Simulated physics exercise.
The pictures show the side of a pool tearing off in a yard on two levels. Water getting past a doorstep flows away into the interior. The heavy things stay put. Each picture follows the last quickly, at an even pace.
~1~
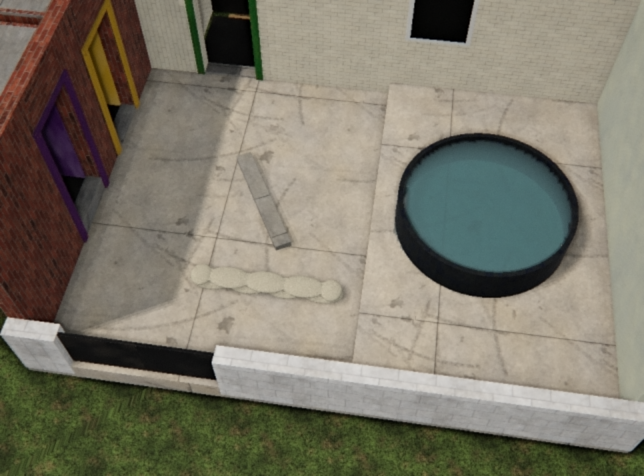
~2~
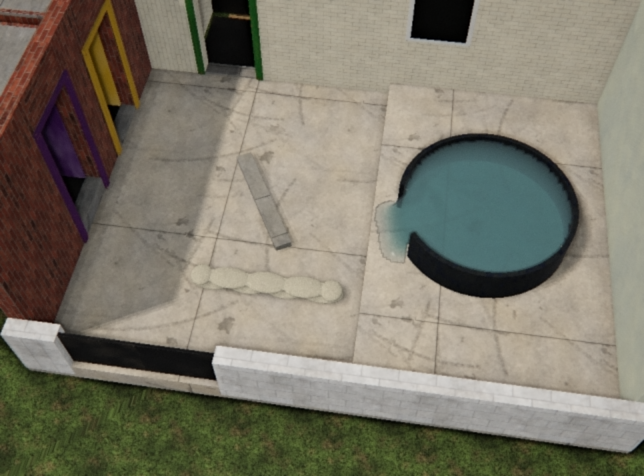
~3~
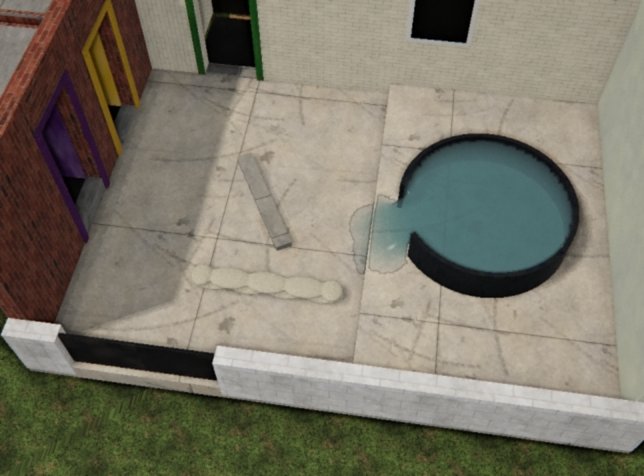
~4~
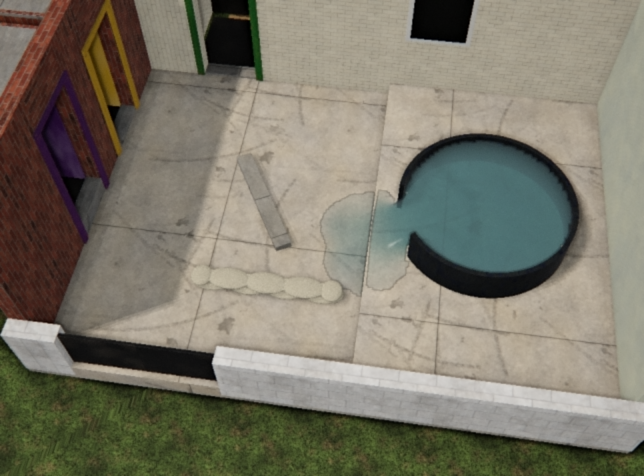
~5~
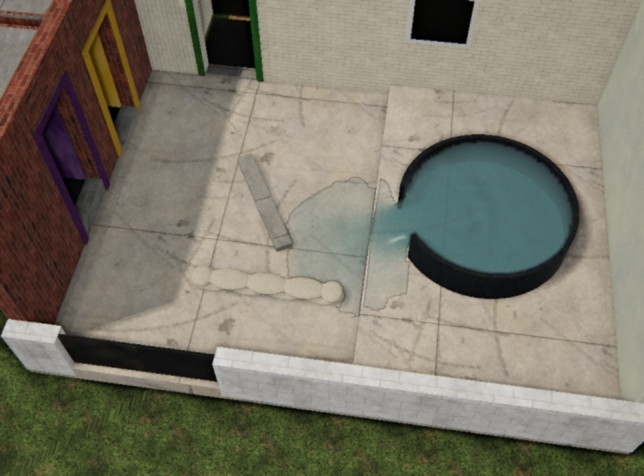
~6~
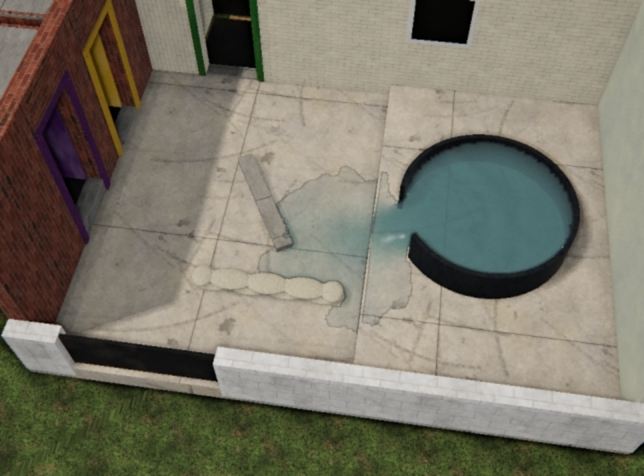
Round dark-walled pool splitting open on its left side, water pouring out and spreading left across paving around a low barrier.
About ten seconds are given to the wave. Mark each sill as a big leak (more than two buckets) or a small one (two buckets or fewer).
Green door: Big; yellow door: Small; purple door: Small.
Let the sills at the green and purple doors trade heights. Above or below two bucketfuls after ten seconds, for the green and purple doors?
In that case the green door remains below the line and the purple door crosses the line.
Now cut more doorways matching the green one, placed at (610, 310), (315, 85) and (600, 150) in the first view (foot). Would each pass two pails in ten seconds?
First falls short, then tops the limit, then falls short.
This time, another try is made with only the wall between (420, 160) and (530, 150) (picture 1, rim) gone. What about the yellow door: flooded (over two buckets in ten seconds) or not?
I reckon yellow door overshoots.
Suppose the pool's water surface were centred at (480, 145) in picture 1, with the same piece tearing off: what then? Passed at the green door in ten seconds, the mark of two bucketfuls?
Result for the green door - it goes past the limit.
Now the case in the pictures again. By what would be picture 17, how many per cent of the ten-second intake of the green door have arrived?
Roughly 0 per cent.
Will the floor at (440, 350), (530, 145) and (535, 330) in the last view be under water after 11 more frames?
Same order as asked: Dry as before; dry as before; dry as before.
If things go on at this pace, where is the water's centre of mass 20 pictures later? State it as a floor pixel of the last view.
Around pixel (366, 226) of the last picture.
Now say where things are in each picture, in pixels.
The first picture shows still water in the pool at (487, 204).
In the second picture, the front is at (384, 208), out from the gap at (402, 224).
In the third picture, the front is at (364, 211), out from the gap at (402, 226).
In the fourth picture, the front is at (331, 214), out from the gap at (402, 226).
In the fifth picture, the front is at (292, 227), out from the gap at (402, 226).
In the sixth picture, the front is at (266, 277), out from the gap at (403, 226).
A moment on, water covers 15 % of the floor; the green door not reached, the yellow door not reached, the purple door not reached.
Next, water covers 30 % of the floor; the green door not reached, the yellow door not reached, the purple door wet at the sill, nothing in.
Then, water covers 50 % of the floor; the green door under two buckets in, the yellow door wet at the sill, nothing in, the purple door wet at the sill, nothing in.
Later, water covers 55 % of the floor; the green door over two buckets in, the yellow door wet at the sill, nothing in, the purple door wet at the sill, nothing in.
In the end, water covers 60 % of the floor; the green door over two buckets in, the yellow door wet at the sill, nothing in, the purple door wet at the sill, nothing in.
